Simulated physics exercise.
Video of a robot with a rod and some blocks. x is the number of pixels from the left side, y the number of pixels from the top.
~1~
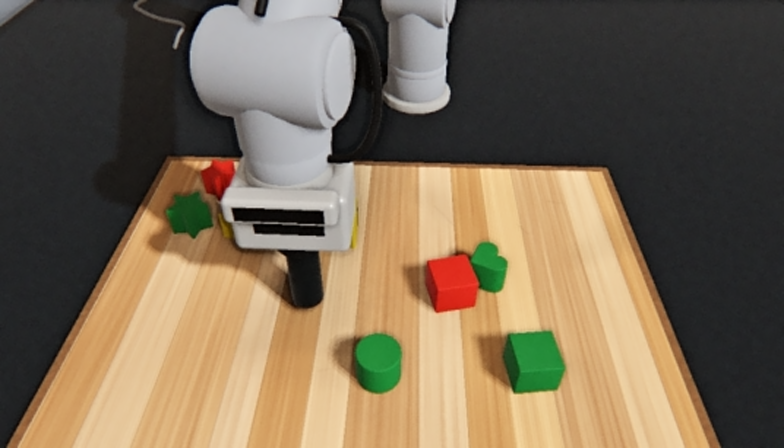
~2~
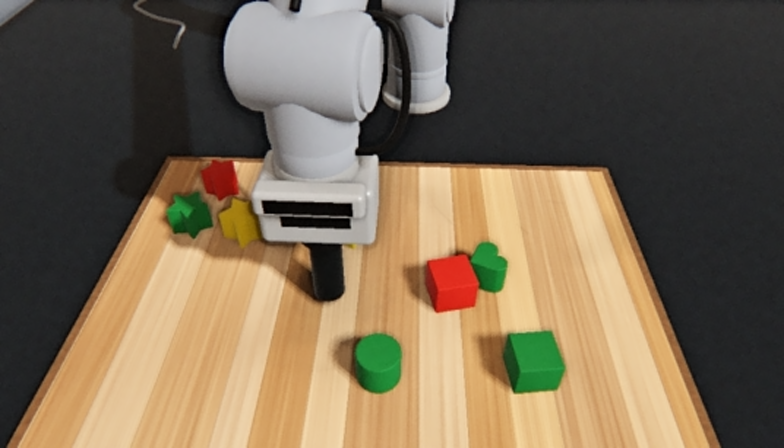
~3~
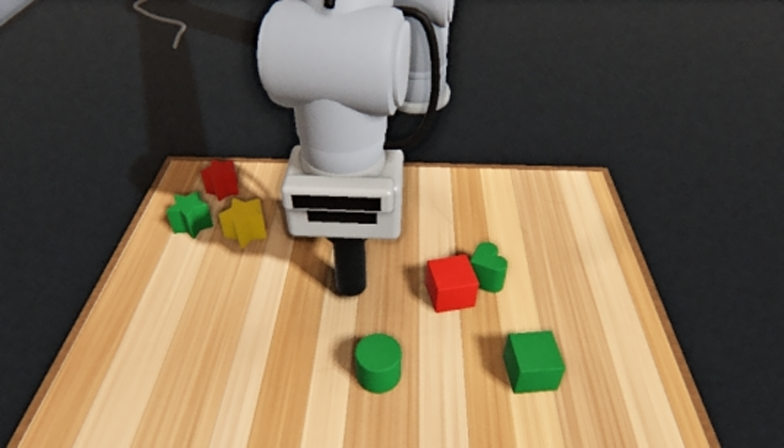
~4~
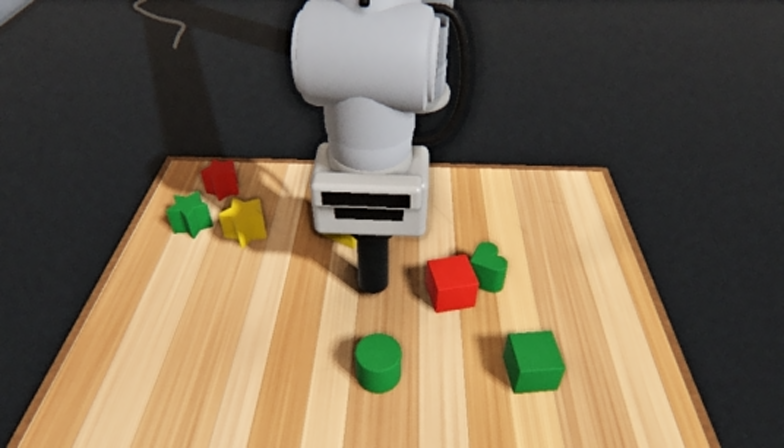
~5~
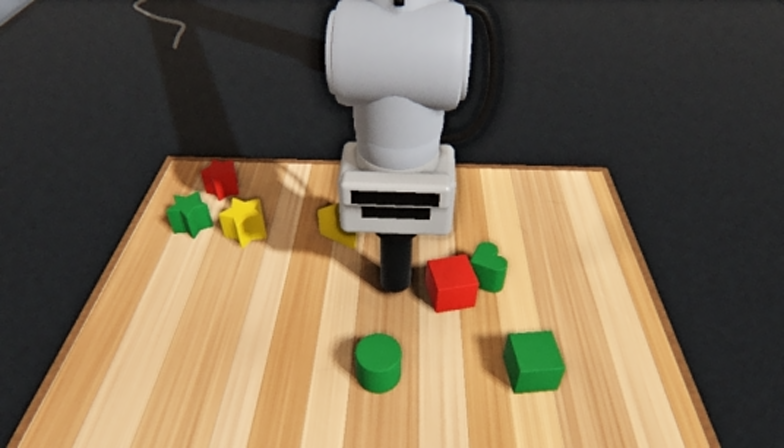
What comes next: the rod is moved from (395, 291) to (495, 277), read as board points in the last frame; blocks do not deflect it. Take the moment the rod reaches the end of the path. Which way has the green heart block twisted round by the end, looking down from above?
Answer: Anticlockwise.
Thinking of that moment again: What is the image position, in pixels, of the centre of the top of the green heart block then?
I expect it at (534, 255).
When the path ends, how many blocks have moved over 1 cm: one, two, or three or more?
Two blocks, no more.
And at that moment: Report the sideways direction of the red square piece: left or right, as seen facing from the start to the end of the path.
Sideways, to the right.
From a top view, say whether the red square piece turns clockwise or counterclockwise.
Viewed from the top, it goes clockwise.
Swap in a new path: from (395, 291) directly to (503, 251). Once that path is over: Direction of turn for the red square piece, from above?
From above, the turn goes clockwise.
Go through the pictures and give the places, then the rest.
In the first picture, rod tip (308, 297); block tops, red square piece (452, 271); green heart block (489, 256).
In the second picture, rod (330, 290); blocks unchanged.
In the third picture, rod (352, 286); blocks unchanged.
In the fourth picture, rod (374, 283); blocks unchanged.
In the fifth picture, rod (396, 282); red square piece (452, 271); green heart block (489, 256).
The first path, step by step. One third of the way, rod (432, 277); red square piece (469, 274), turned 20° clockwise; green heart block (503, 255), turned 35° anticlockwise.
Two thirds of the way, rod (465, 272); red square piece (494, 279), turned 65° clockwise; green heart block (512, 256), turned 65° anticlockwise.
At the end, rod (497, 268); red square piece (504, 284), turned 80° clockwise; green heart block (534, 255), turned 55° anticlockwise.
